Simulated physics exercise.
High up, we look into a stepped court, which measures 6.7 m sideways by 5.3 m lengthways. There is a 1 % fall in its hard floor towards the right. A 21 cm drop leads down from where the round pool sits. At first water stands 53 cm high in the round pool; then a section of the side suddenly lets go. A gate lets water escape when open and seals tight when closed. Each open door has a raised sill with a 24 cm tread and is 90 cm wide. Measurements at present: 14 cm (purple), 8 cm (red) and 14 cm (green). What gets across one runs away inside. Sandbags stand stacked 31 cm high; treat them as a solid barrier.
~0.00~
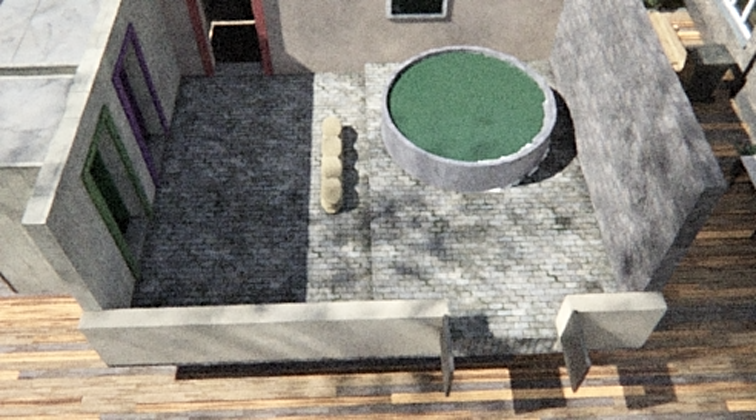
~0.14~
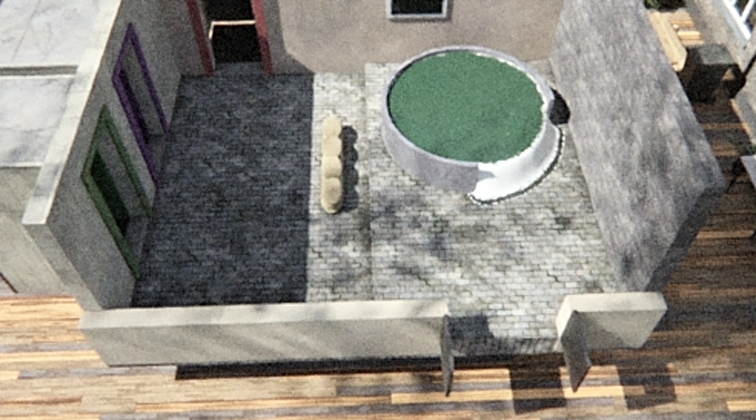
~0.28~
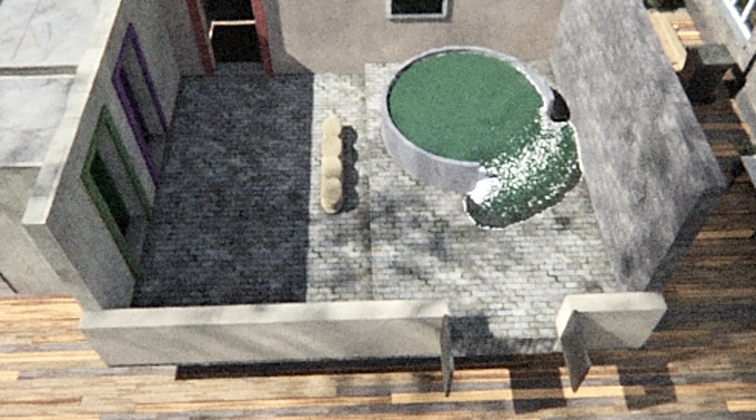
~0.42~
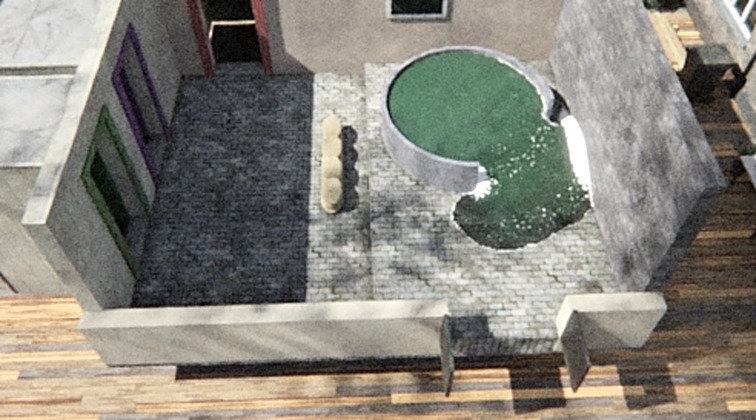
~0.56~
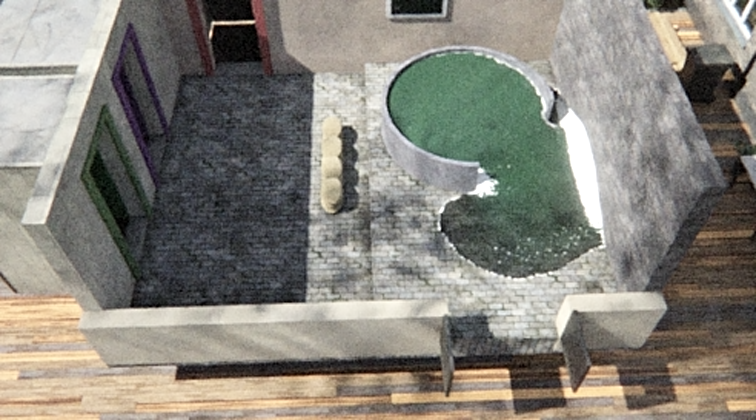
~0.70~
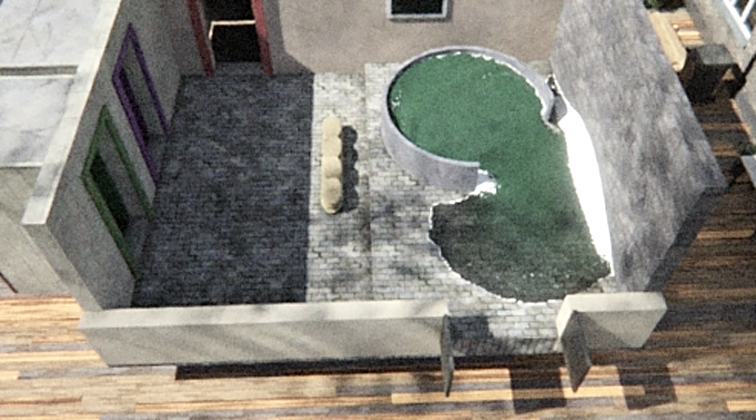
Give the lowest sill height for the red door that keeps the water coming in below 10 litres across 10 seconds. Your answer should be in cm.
I would say about 6.5 cm.
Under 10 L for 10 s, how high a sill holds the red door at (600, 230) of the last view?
It needs roughly 25 cm.
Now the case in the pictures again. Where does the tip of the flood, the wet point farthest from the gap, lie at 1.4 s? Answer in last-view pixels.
In the last picture, around (436, 323).
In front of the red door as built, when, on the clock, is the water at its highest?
I'd guess close to 8.0 seconds.
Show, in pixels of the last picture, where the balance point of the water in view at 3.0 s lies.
The water's centre is at about (506, 183).
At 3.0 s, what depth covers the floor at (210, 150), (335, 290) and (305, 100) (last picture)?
That's 0, 3 and 0 cm, in the order given.
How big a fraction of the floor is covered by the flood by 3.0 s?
Roughly 35 percent of the floor is wet.
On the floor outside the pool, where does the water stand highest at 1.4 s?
Near (625, 318).
After 1.4 s water covers 20 % of the floor, deepest (53 cm) near (625, 318); it has not reached the red door.
After 3.0 s water covers 35 % of the floor, deepest (37 cm) near (625, 318); it has not reached the red door.
After 10.0 s water covers 90 % of the floor, deepest (12 cm) near (319, 132); 9 cm at the red door, 4 litres in over its 8 cm sill.
At the red door as built, the water arrived by 5.1 s and peaked near 10 cm at 8.2 s.
With a sill of 5.5 cm, 16 litres would have come in within the 10 s; with 7.5 cm, 5 litres. So under 10 litres takes about 6.5 cm.
